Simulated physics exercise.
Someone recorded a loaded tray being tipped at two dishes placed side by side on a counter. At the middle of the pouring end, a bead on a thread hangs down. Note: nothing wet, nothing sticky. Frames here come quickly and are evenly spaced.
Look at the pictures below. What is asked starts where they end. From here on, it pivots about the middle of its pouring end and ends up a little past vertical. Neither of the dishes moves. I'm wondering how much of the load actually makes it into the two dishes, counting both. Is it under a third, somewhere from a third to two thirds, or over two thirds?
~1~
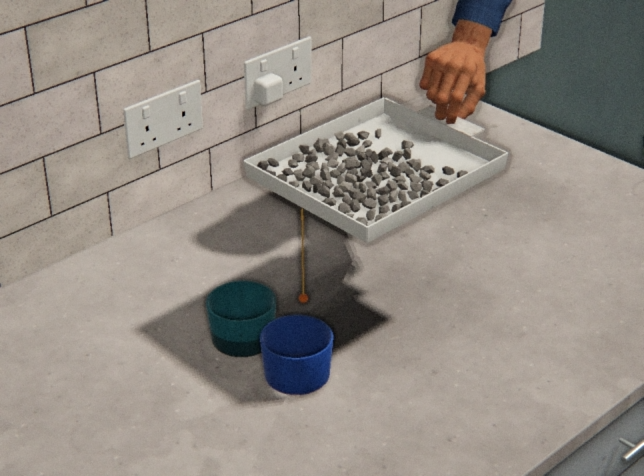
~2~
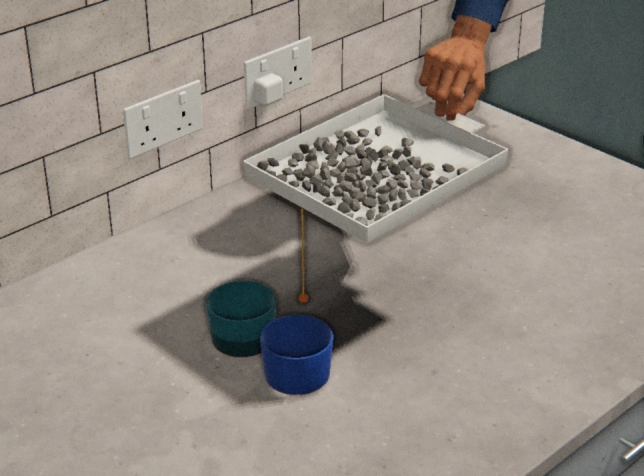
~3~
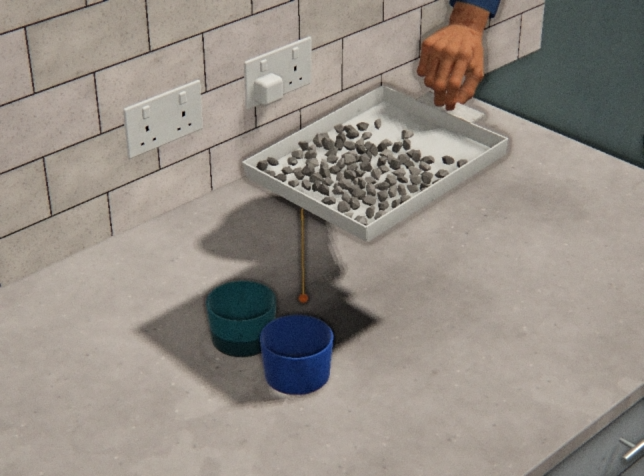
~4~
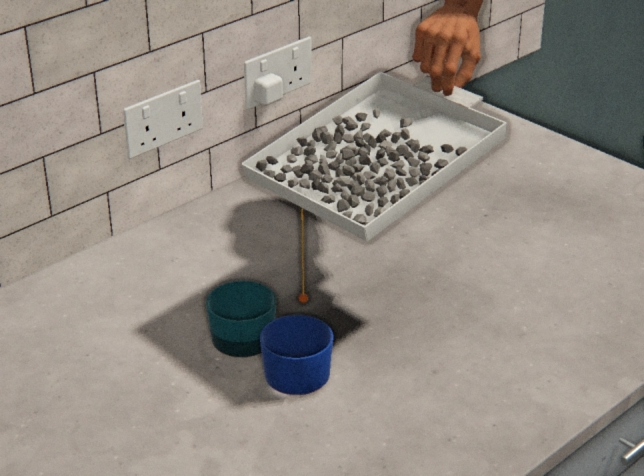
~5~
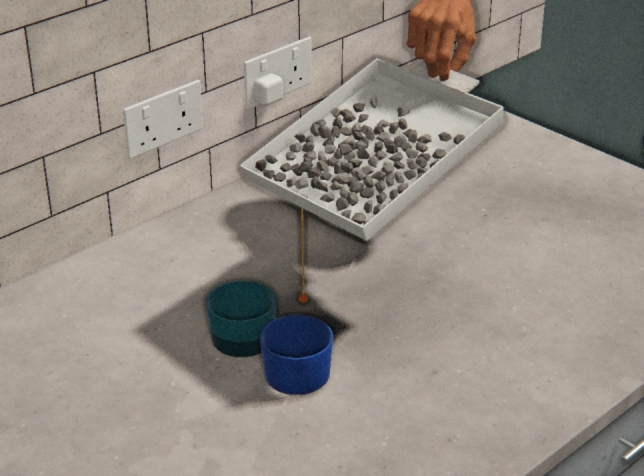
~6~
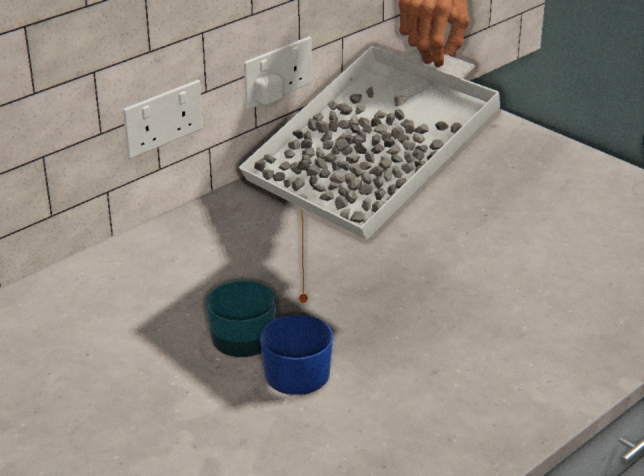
I'd say somewhere from a third to two thirds makes it in.
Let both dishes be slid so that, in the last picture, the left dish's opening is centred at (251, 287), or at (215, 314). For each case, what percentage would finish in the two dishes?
20 and 50 in a hundred.
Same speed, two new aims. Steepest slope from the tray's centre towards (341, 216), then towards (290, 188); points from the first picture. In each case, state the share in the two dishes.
The first try gives close to 40 per cent, the second close to 60 per cent.
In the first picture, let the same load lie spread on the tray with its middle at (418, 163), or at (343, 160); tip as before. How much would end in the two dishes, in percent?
In order, about 60 and 60 in a hundred.
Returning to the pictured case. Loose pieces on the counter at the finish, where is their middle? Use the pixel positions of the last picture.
Close to (194, 391).
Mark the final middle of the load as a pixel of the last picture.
Once nothing moves, the middle sits near (237, 349).
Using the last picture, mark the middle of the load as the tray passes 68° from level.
I'd mark it close to (305, 160).
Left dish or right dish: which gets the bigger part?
Observed: The left-side one.
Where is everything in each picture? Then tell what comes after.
Corners of the pouring end at (246, 161) and (367, 226), level; middle of the load at (359, 178), bits of gravel; left dish at (216, 331); right dish at (271, 368); bead on its thread at (303, 298), in the first picture.
Corners of the pouring end at (246, 161) and (367, 226), level; middle of the load at (359, 177), in the second picture.
Corners of the pouring end at (245, 162) and (366, 226), tipped barely, lowest at the left corner; middle of the load at (358, 174), in the third picture.
Corners of the pouring end at (244, 163) and (365, 225), tipped a little, lowest at the left corner; middle of the load at (357, 168), in the fourth picture.
Corners of the pouring end at (243, 165) and (363, 226), tipped clearly, lowest at the left corner; middle of the load at (356, 164), in the fifth picture.
Corners of the pouring end at (242, 167) and (361, 226), tipped clearly, lowest at the left corner; middle of the load at (354, 159); left dish at (216, 331); right dish at (271, 368), in the sixth picture.
Soon, tray tipped steeply; all on the tray.
A while on, tray tipped past a quarter turn; a small part on the tray; a stray few in the right dish; about a quarter in the left dish; about a quarter outside both; about a quarter in the air.
Towards the end, tray tipped past a quarter turn; a small part in the right dish; about a third in the left dish; about half outside both.
Finally, tray tipped past a quarter turn; a small part in the right dish; about a third in the left dish; about half outside both.
